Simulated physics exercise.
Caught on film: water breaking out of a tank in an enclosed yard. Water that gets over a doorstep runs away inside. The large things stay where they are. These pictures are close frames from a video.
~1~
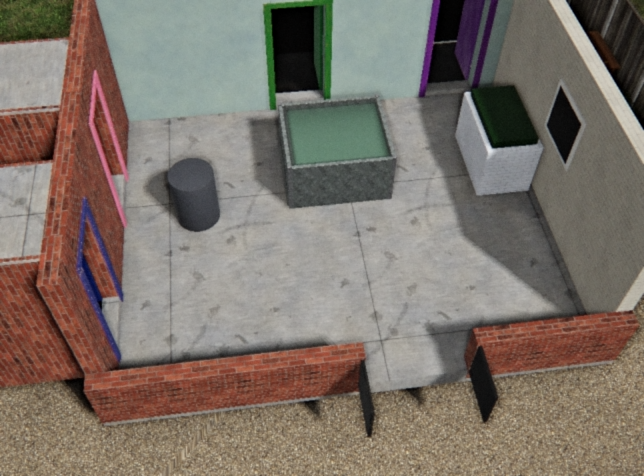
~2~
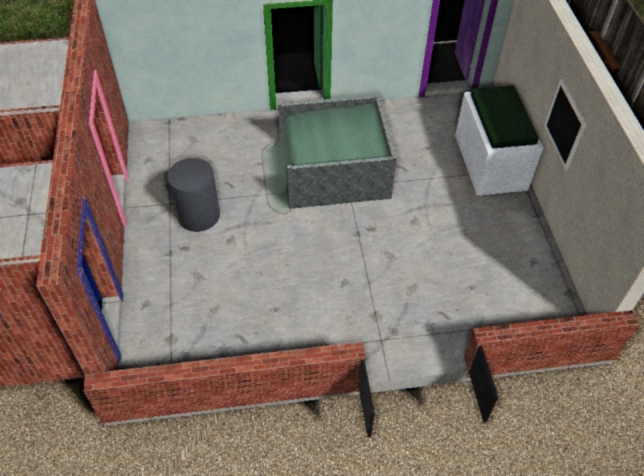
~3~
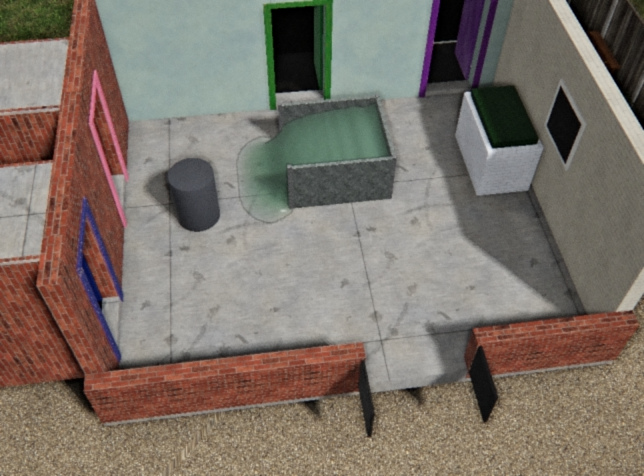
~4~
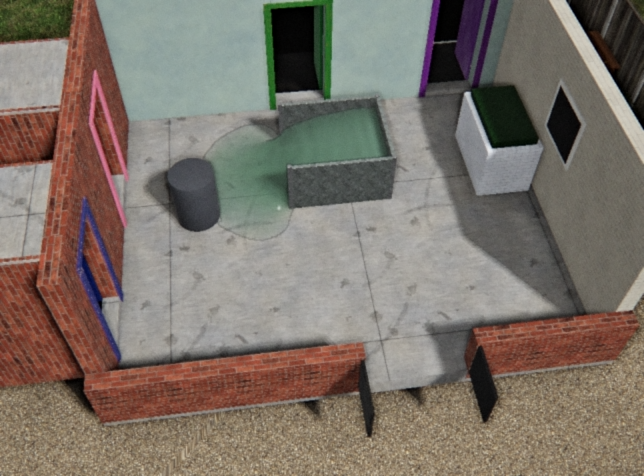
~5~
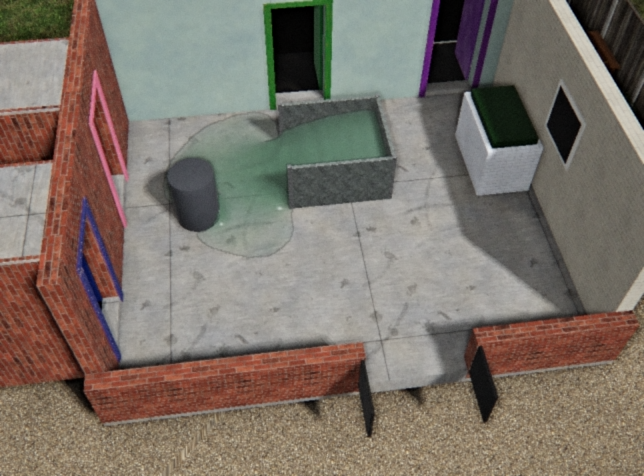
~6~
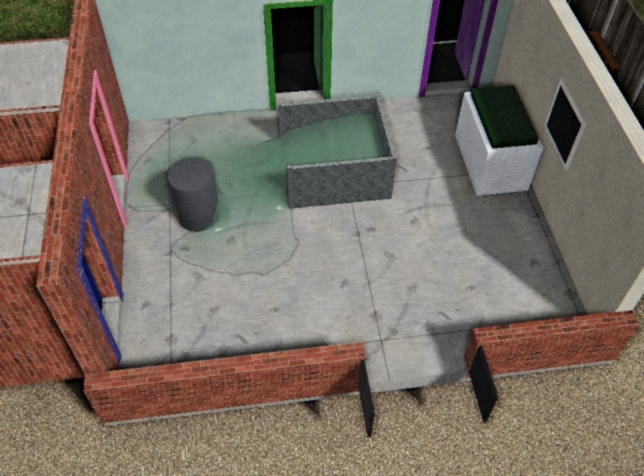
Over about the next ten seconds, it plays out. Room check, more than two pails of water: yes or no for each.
Purple door, no; green door, no; pink door, yes; blue door, no.
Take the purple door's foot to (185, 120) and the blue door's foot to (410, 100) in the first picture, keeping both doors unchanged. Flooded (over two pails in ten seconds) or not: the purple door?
Purple door overflows.
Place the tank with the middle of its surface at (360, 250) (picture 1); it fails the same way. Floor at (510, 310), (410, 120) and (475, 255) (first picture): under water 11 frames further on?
As listed: Untouched, untouched, untouched.
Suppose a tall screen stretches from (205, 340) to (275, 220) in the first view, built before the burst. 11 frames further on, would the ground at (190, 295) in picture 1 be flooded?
Spot check: Submerged.
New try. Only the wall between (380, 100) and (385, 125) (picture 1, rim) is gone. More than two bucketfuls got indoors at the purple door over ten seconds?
Check on purple - it gets too much.
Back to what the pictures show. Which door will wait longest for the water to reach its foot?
It's the one in purple.
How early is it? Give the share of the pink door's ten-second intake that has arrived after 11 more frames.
I get 85 per cent.
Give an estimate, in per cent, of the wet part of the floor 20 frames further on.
I'd say 50 per cent.
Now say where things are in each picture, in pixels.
In the first picture, still water in the tank at (335, 134).
In the second picture, the front is at (284, 211), out from the gap at (288, 161).
In the third picture, water pours out at (288, 164) and has run to (259, 216).
In the fourth picture, the front is at (222, 222), out from the gap at (288, 165).
In the fifth picture, water pours out at (288, 166) and has run to (170, 197).
In the sixth picture, the front is at (130, 198), out from the gap at (288, 167).
A moment on, water covers 30 % of the floor; the purple door not reached, the green door wet at the sill, nothing in, the pink door over two buckets in, the blue door wet at the sill, nothing in.
Next, water covers 40 % of the floor; the purple door not reached, the green door wet at the sill, nothing in, the pink door far over two buckets in, the blue door wet at the sill, nothing in.
Then, water covers 50 % of the floor; the purple door not reached, the green door wet at the sill, nothing in, the pink door far over two buckets in, the blue door wet at the sill, nothing in.
Later, water covers 80 % of the floor; the purple door wet at the sill, nothing in, the green door wet at the sill, nothing in, the pink door far over two buckets in, the blue door under two buckets in.
In the end, water covers 95 % of the floor; the purple door under two buckets in, the green door wet at the sill, nothing in, the pink door far over two buckets in, the blue door under two buckets in.
